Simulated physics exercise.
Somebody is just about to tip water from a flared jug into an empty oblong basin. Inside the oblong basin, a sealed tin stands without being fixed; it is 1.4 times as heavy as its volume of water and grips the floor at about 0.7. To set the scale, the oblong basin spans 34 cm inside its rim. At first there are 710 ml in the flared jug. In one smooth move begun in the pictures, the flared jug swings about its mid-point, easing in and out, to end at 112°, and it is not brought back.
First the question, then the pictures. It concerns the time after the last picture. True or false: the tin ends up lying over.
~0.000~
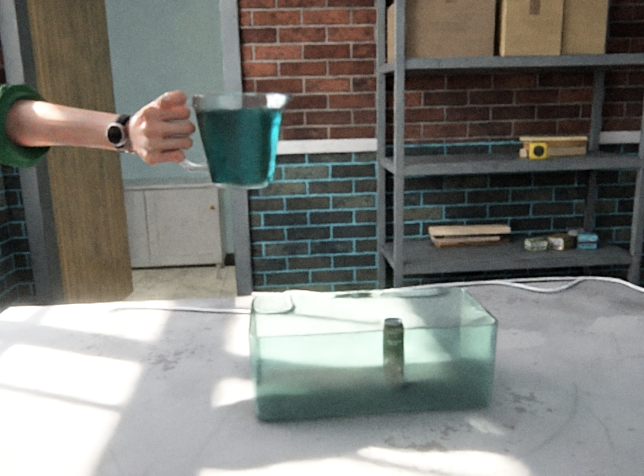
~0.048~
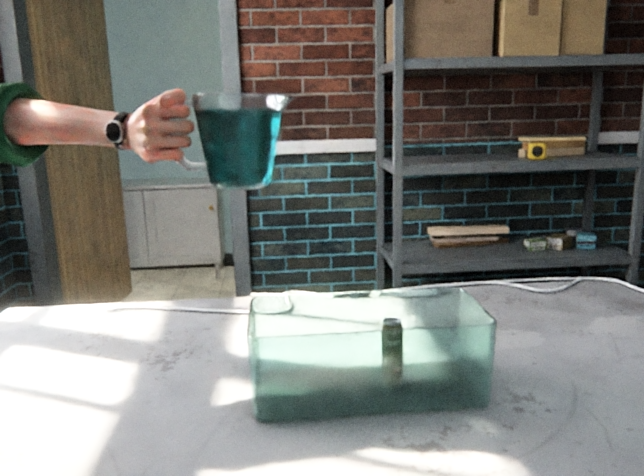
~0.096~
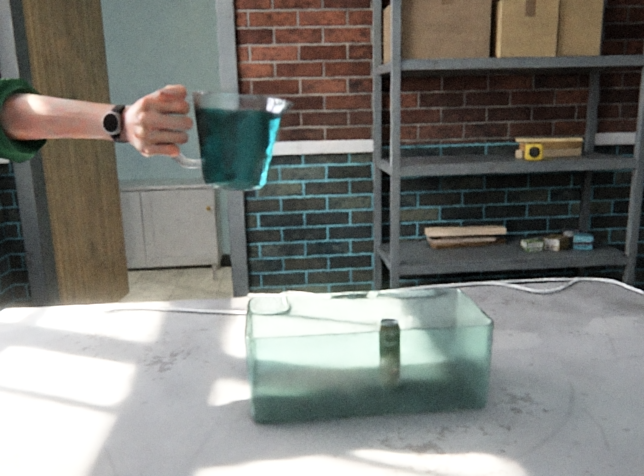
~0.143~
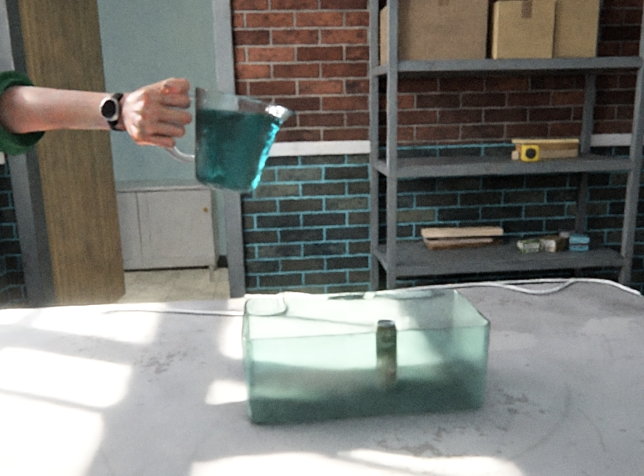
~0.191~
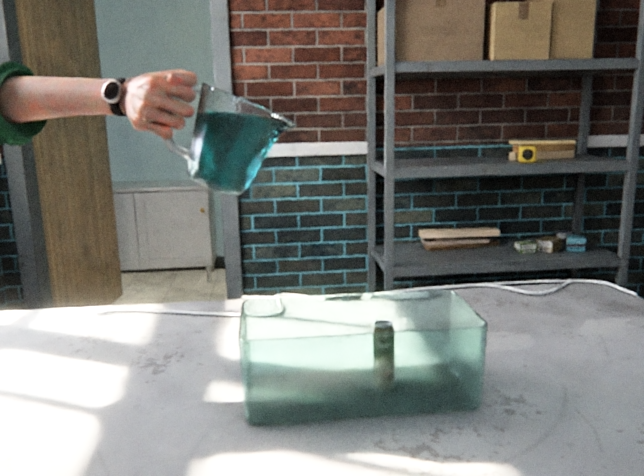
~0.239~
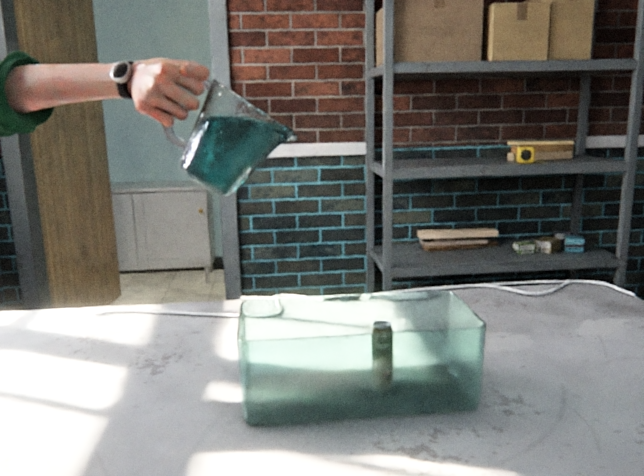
True.
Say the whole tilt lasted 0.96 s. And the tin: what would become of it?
In that case the tin stays vertical.
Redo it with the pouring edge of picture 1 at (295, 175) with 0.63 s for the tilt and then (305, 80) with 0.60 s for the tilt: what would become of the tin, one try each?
The tin stays vertical the first time and overturns the second time.
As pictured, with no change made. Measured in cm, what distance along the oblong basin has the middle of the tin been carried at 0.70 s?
Around 3 cm.
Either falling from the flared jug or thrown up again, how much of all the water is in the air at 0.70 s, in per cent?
Close to 24 in every hundred parts.
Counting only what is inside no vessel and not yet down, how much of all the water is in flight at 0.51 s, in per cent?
48 %.
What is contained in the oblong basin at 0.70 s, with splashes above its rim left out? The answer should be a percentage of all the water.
It works out near 72 per cent.
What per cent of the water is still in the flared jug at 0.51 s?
Near 42 in a hundred.
By 0.51 s the tilt is 102° and 42 per cent is still to pour; the tin stands where it began.
By 0.70 s the tilt is 112° and 4 per cent is still to pour; the tin leans 17°.
By 0.91 s the tilt is 112° and 0 per cent is still to pour; the tin lies on its side.
By 1.13 s the tilt is 112° and 0 per cent is still to pour; the tin lies on its side.
At rest the tin lies on its side.
